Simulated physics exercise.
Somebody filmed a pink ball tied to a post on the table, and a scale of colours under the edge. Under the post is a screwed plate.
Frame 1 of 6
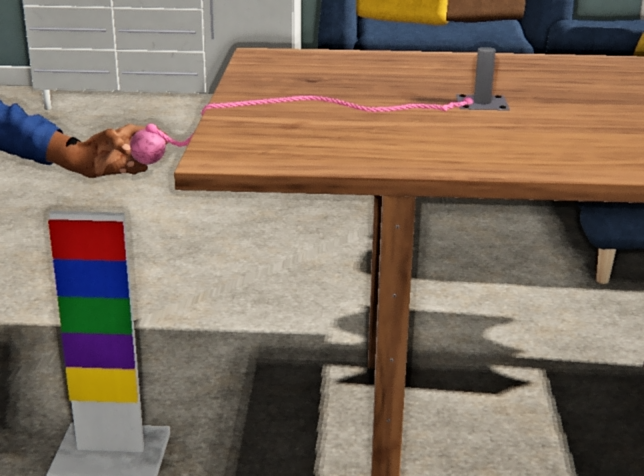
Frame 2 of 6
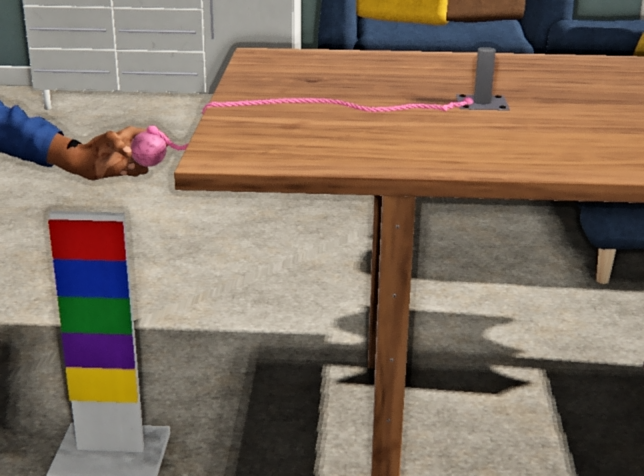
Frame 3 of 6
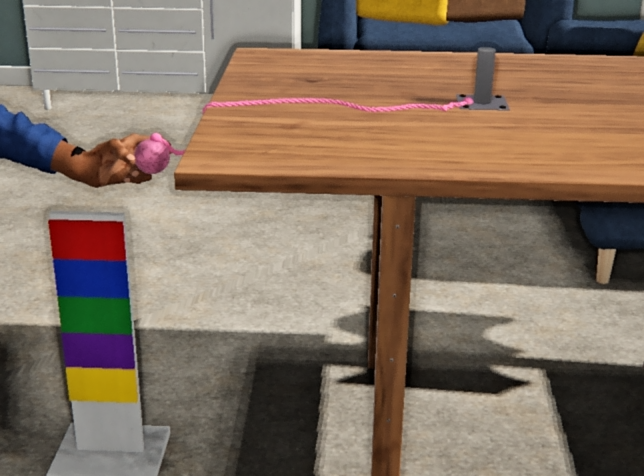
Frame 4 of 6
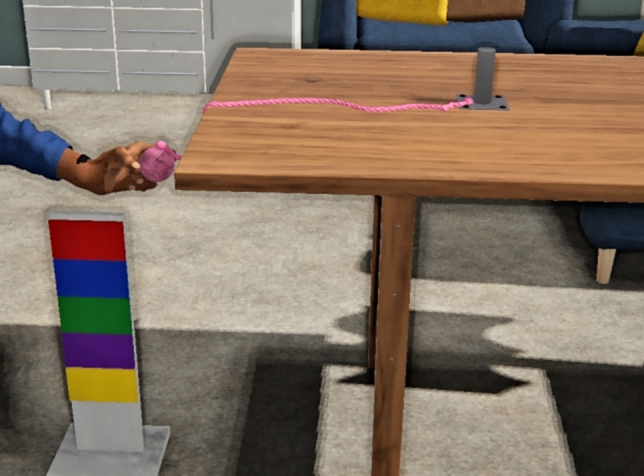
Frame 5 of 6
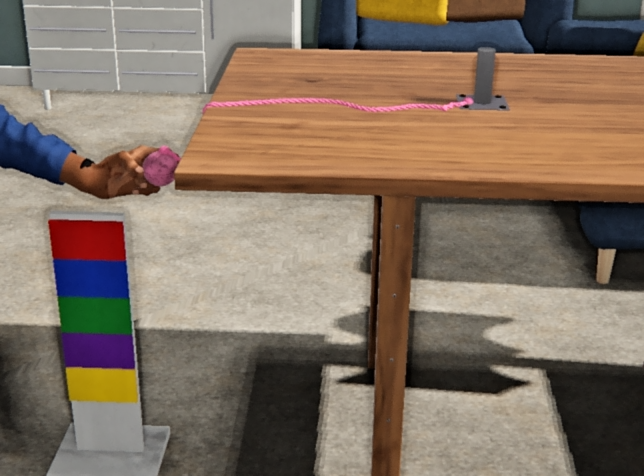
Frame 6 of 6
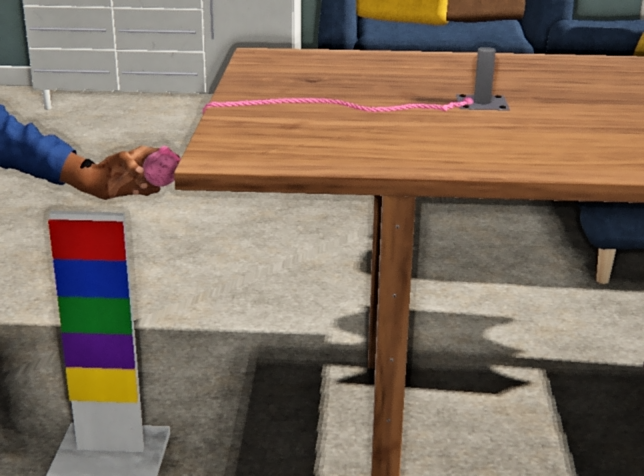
Beside a wooden table, a hand moves a corded pink ball slightly down and right.
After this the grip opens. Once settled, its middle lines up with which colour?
It lines up with the red band.
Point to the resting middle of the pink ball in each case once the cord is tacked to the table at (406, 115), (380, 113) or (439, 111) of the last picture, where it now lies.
Approximately (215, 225), (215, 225) and (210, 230) respectively.
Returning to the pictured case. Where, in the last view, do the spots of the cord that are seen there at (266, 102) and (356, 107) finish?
Roughly at (234, 105), and the other roughly at (330, 104).
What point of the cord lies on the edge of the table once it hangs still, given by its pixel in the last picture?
Pixel (239, 104) or thereabouts.
Soon after, ball near (197, 232); level with red.
Then, ball near (215, 238); level with red.
At rest, ball near (212, 240); level with red. The cord holds its middle at red.
